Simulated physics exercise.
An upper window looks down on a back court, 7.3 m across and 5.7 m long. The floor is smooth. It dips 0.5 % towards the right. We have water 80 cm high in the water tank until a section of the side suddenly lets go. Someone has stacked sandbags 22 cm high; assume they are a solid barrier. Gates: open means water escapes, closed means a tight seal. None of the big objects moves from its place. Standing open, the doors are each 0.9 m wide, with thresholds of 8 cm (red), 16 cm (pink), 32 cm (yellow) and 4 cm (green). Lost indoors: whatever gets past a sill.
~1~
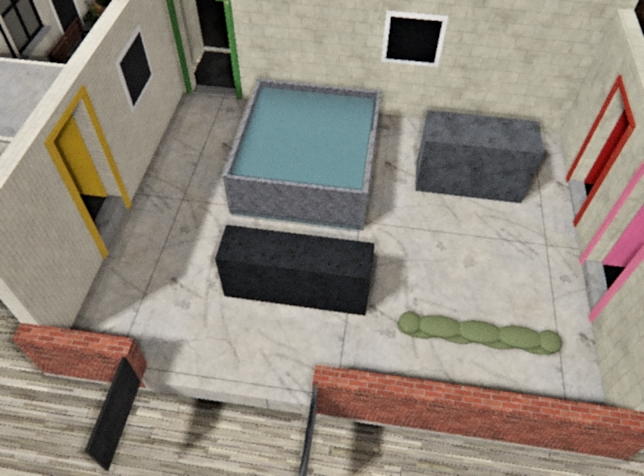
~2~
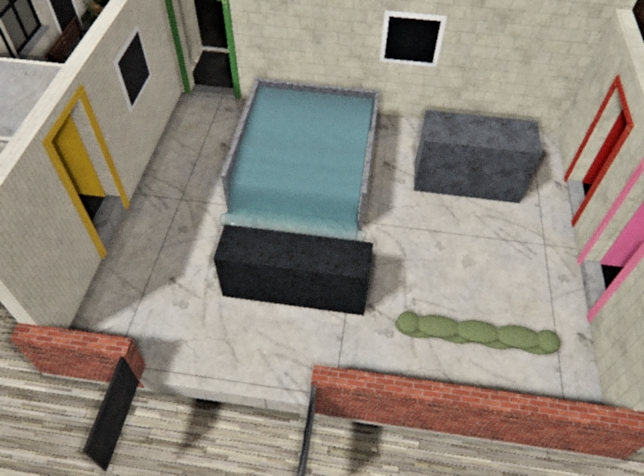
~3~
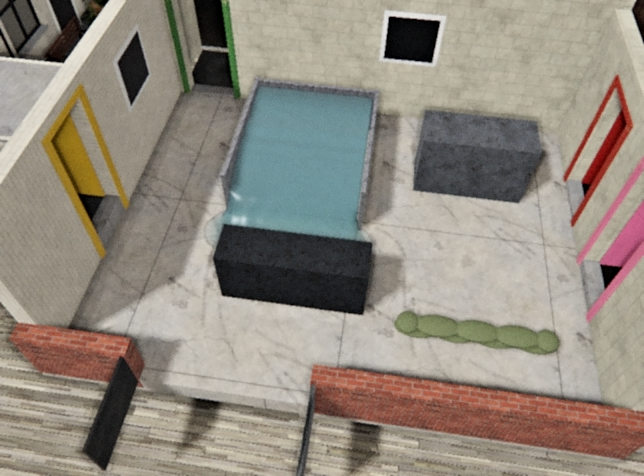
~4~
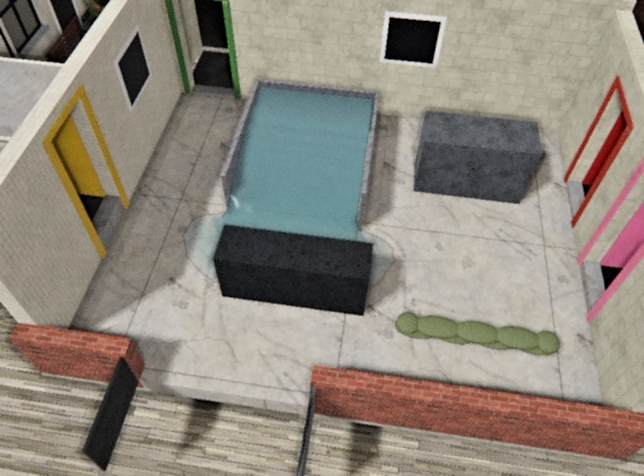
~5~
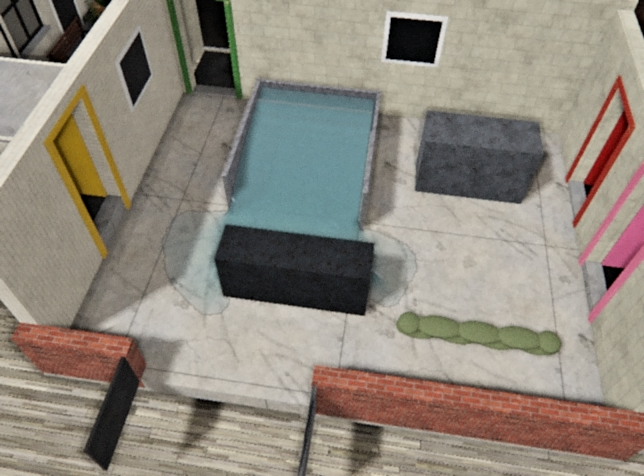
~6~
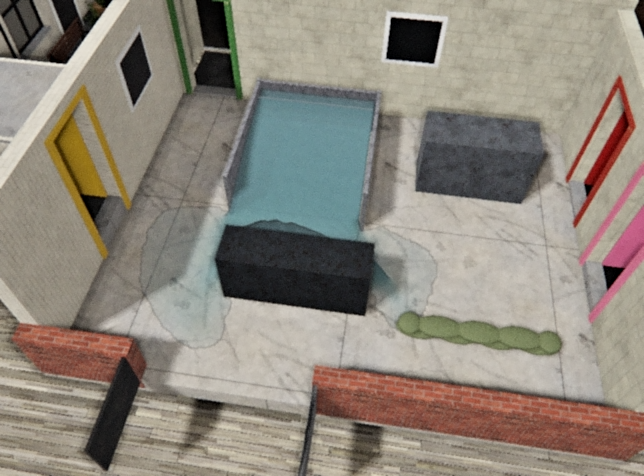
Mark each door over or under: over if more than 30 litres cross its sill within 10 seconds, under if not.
Marks: Red door: Over; pink door: Over; yellow door: Under; green door: Over.
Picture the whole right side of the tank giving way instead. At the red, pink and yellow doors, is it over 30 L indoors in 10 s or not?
For red, too much; for pink, too much; for yellow, too little.
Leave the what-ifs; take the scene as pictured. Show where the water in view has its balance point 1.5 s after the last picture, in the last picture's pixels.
Its balance point sits around (294, 229).
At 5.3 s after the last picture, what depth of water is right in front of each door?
Depths: Red door 9 cm, pink door 11 cm, yellow door 11 cm, green door 10 cm.
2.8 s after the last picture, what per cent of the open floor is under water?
75 %.
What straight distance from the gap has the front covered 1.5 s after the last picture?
About 5.0 m.
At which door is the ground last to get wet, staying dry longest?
The answer is the green door.
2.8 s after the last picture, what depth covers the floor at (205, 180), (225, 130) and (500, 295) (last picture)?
Depths: About 1, 2 and 6 centimetres.
Then, 0.7 s after the last picture water covers 30 % of the floor and is deepest (60 cm) near (293, 261); red door not reached, pink door not reached, yellow door 3 cm at the sill, 0 L in, green door not reached.
Then, 1.5 s after the last picture water covers 45 % of the floor and is deepest (42 cm) near (61, 350); red door not reached, pink door 30 cm at the sill, 8 L in, yellow door 34 cm at the sill, 0 L in, green door not reached.
Then, 2.8 s after the last picture water covers 75 % of the floor and is deepest (28 cm) near (582, 320); red door 16 cm at the sill, 51 L in, pink door 24 cm at the sill, 87 L in, yellow door 22 cm at the sill, 3 L in, green door 7 cm at the sill, 2 L in.
Then, 5.3 s after the last picture water covers 90 % of the floor and is deepest (20 cm) near (282, 260); red door 9 cm at the sill, 82 L in, pink door 11 cm at the sill, 109 L in, yellow door 11 cm at the sill, 4 L in, green door 10 cm at the sill, 59 L in.
Then, 9.3 s after the last picture water covers 95 % of the floor and is deepest (17 cm) near (553, 137); red door 9 cm at the sill, 88 L in, pink door 12 cm at the sill, 109 L in, yellow door 7 cm at the sill, 4 L in, green door 9 cm at the sill, 120 L in.
